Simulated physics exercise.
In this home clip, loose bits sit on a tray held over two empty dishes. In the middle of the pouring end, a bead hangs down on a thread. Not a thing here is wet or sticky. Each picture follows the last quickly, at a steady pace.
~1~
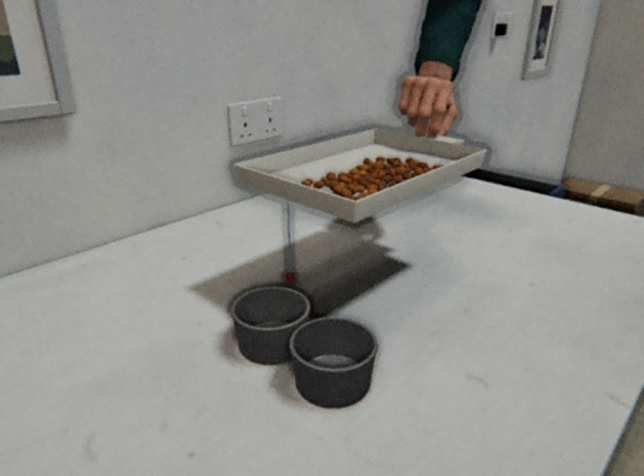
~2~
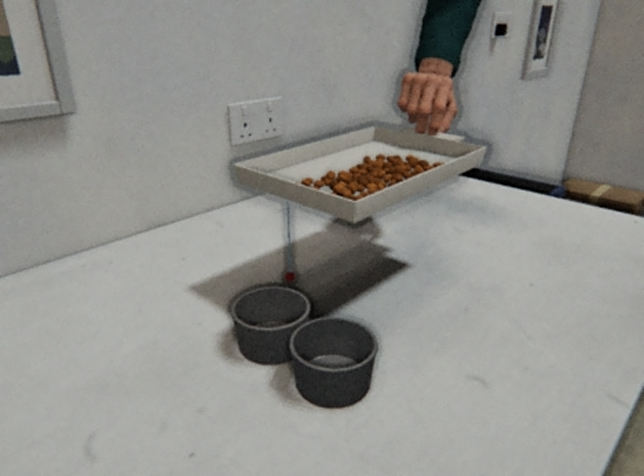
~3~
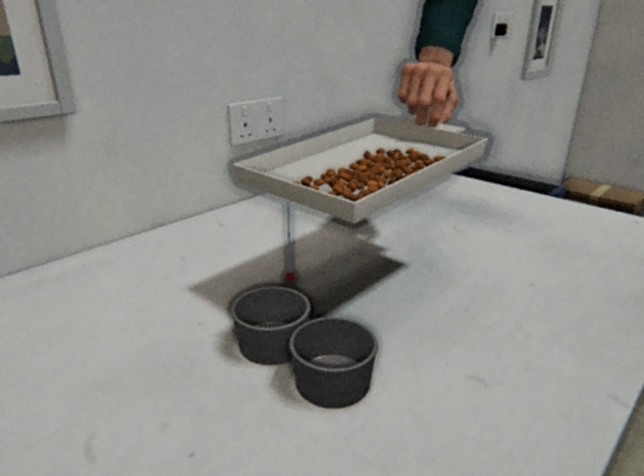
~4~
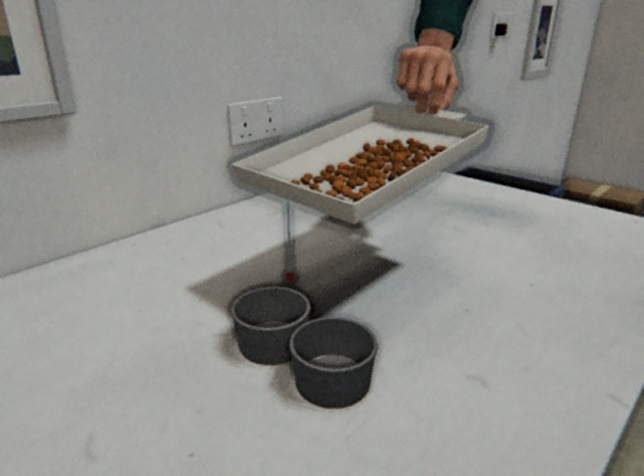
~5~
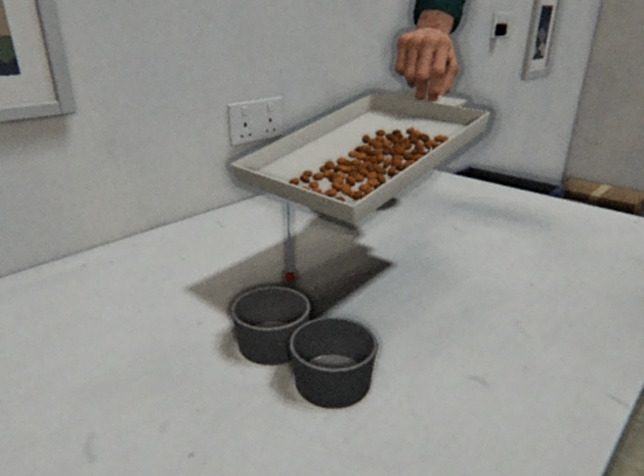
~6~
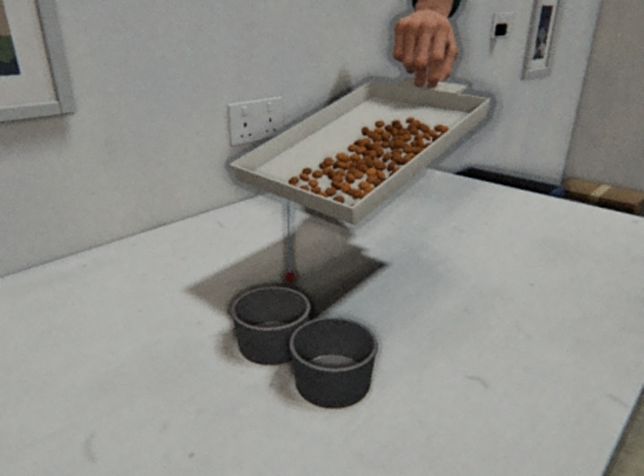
A hand in a green sleeve raised the far end of a pale tray of brown bits above two dark, empty dishes, slanting it steadily toward the near right corner while the dishes stayed still.
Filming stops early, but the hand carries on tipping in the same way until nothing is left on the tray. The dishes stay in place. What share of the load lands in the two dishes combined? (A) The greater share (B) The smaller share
Option A: The greater share.
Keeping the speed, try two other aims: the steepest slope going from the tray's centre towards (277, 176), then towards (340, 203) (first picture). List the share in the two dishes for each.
Around 0 per cent first, around 60 per cent next.
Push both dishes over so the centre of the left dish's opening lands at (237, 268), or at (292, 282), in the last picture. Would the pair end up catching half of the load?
In order, they'd catch a minor share, and next a minor share.
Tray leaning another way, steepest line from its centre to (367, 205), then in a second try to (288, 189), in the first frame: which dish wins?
One gives the rightmost dish and two gives the leftmost dish.
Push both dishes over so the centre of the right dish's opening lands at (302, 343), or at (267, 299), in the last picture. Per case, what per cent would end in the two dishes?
Around 80 and around 40 per cent, in that order.
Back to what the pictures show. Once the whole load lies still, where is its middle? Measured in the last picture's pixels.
I'd mark it at roughly (277, 347).
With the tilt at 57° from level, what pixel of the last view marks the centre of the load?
Near the pixel (328, 169).
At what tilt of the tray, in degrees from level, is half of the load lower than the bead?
Around 105° of tilt.
Soon, tray tipped steeply; nearly all on the tray; a stray few in the air.
A while on, tray tipped right over; about half on the tray; a small part in the right dish; a small part in the left dish; a small part outside both; a small part in the air.
Towards the end, tray tipped past a quarter turn; about a third in the right dish; about half in the left dish; about a quarter outside both.
Finally, tray tipped past a quarter turn; about a third in the right dish; about half in the left dish; about a quarter outside both.
